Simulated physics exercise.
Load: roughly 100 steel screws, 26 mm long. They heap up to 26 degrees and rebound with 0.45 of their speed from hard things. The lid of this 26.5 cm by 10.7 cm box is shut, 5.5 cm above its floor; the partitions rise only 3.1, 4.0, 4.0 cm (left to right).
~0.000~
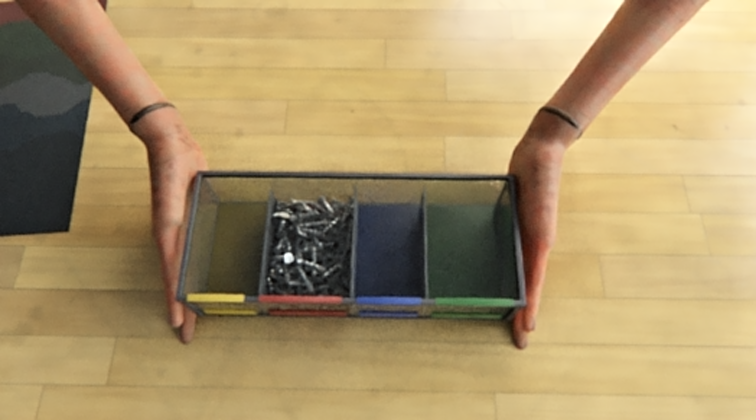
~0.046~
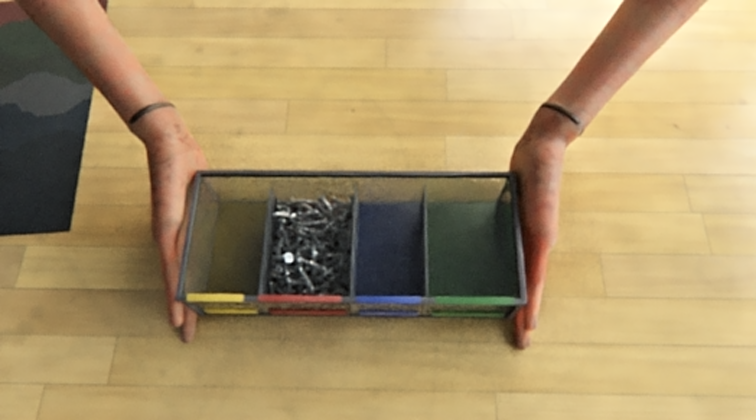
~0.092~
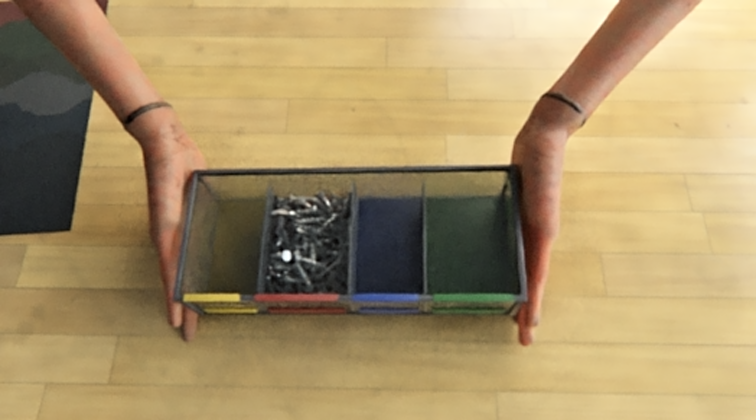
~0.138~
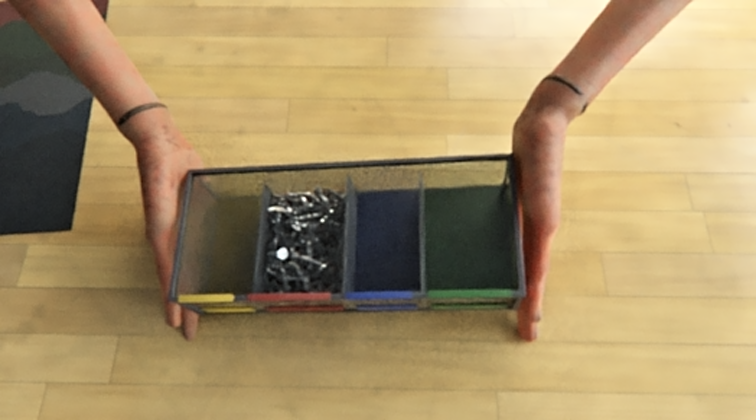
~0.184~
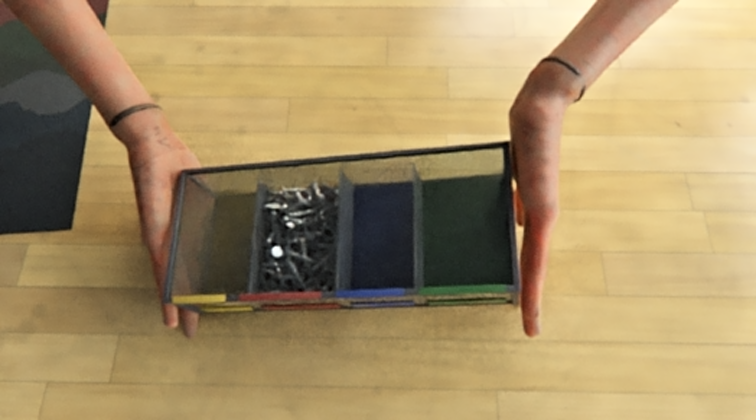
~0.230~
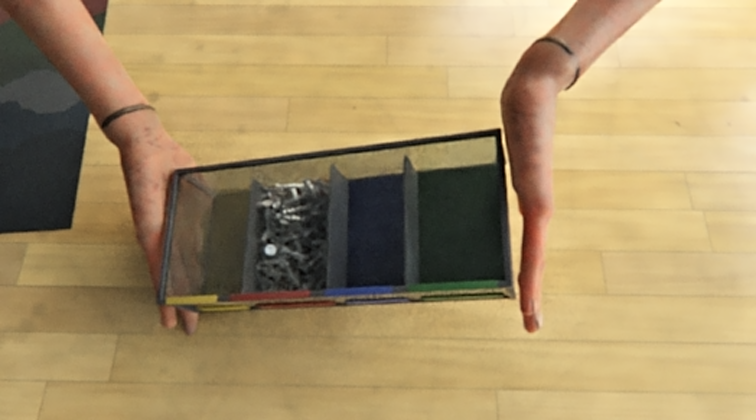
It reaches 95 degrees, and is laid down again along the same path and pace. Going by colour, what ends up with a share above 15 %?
Red: Yes, blue: No, green: No, yellow: Yes.
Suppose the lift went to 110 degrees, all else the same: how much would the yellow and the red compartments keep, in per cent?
Yellow 70, red 30.
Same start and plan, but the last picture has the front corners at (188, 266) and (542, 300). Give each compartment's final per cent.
Red 90, blue 5, green 5, yellow 0.
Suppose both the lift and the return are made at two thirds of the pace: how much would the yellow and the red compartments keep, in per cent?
In that case yellow 60; red 40.
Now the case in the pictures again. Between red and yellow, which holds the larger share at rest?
It is the yellow one.
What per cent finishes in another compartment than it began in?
About 60 per cent.
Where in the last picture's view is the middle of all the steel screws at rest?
Around (247, 274).
Then, at 1.09 s, tilt 95 degrees; red 65 %, yellow 35 %.
After 1.66 s, tilt 42 degrees; red 40 %, yellow 60 %.
Then, at 2.29 s, tilt 0 degrees; red 40 %, yellow 60 %.
At rest (2.8 s), red 40 %, blue 0 %, green 0 %, yellow 60 %.
